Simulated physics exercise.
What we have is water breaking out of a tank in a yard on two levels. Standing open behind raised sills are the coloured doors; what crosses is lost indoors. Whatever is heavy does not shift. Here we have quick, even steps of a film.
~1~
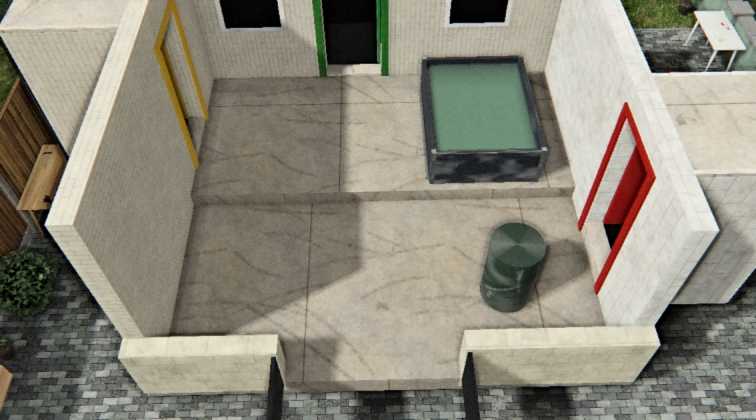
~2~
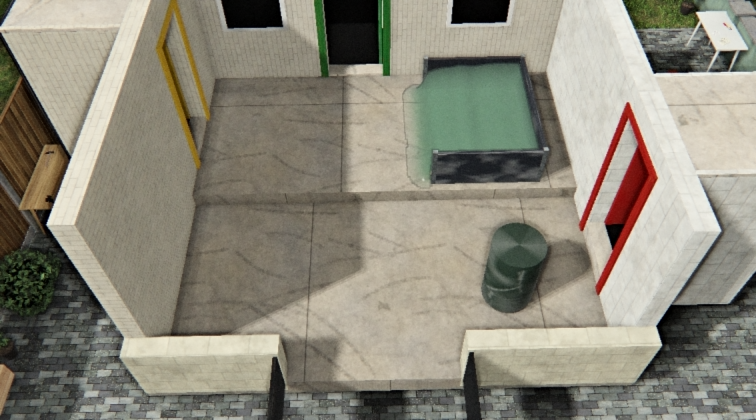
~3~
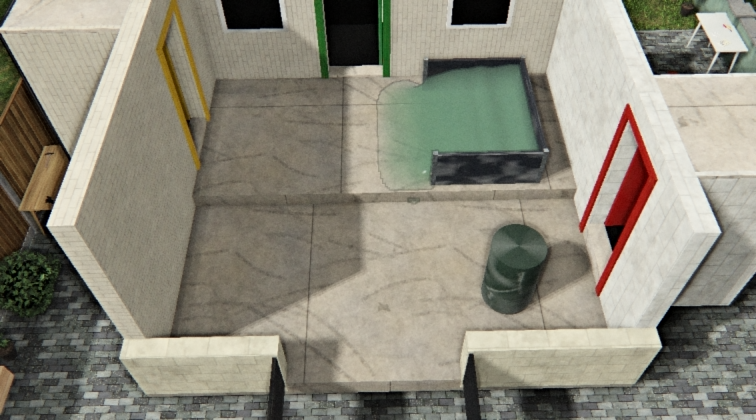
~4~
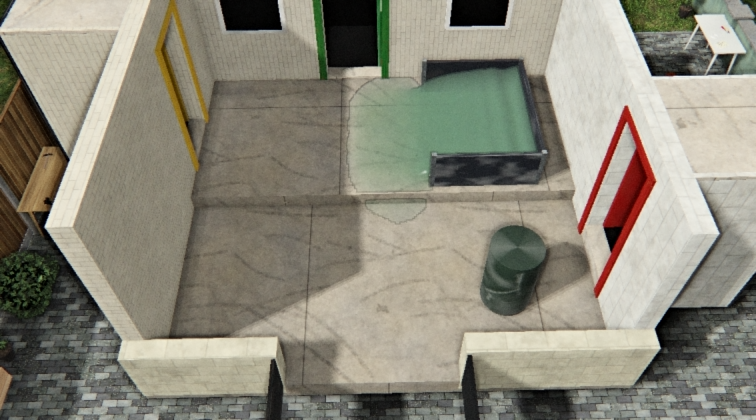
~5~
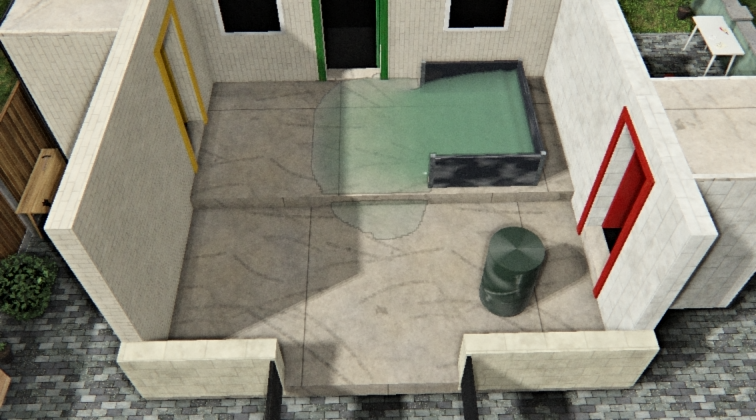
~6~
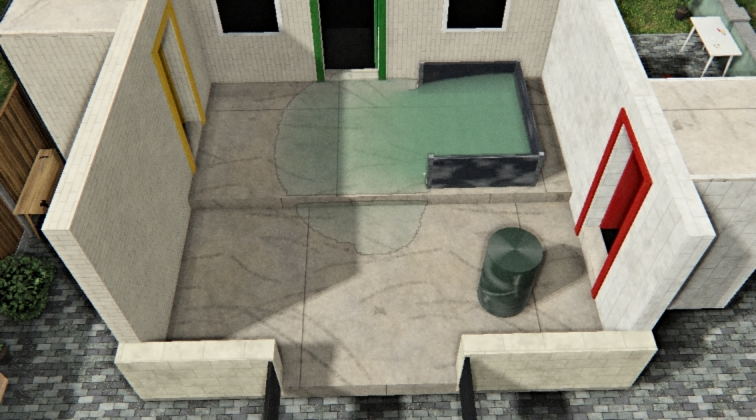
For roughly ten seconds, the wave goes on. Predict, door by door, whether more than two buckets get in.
At the end, red door: Never surpasses it, green door: Surpasses it, yellow door: Surpasses it.
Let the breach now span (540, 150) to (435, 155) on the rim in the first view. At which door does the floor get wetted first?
It's the one in red.
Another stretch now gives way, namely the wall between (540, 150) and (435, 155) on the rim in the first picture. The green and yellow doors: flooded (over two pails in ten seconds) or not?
Green door: Remains below; yellow door: Remains below.
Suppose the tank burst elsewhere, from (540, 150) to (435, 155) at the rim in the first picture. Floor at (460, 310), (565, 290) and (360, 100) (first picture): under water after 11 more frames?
The first spot is swamped, the second swamped, the third spared.
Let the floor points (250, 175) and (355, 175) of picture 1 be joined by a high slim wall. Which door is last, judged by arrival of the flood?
The one in red, I think.
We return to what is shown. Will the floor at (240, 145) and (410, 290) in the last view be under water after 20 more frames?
Taking them as listed, I'd call them soaked and not wet.
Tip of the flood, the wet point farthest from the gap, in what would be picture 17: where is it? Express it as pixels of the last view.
Estimated pixel: (169, 331).
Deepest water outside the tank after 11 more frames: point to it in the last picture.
It should be deepest at about (211, 88).
A moment on, water covers 45 % of the floor; the red door not reached, the green door under two buckets in, the yellow door under two buckets in.
Next, water covers 55 % of the floor; the red door not reached, the green door over two buckets in, the yellow door over two buckets in.
Then, water covers 55 % of the floor; the red door not reached, the green door over two buckets in, the yellow door far over two buckets in.
Later, water covers 80 % of the floor; the red door not reached, the green door over two buckets in, the yellow door far over two buckets in.
In the end, water covers 90 % of the floor; the red door wet at the sill, nothing in, the green door over two buckets in, the yellow door far over two buckets in.
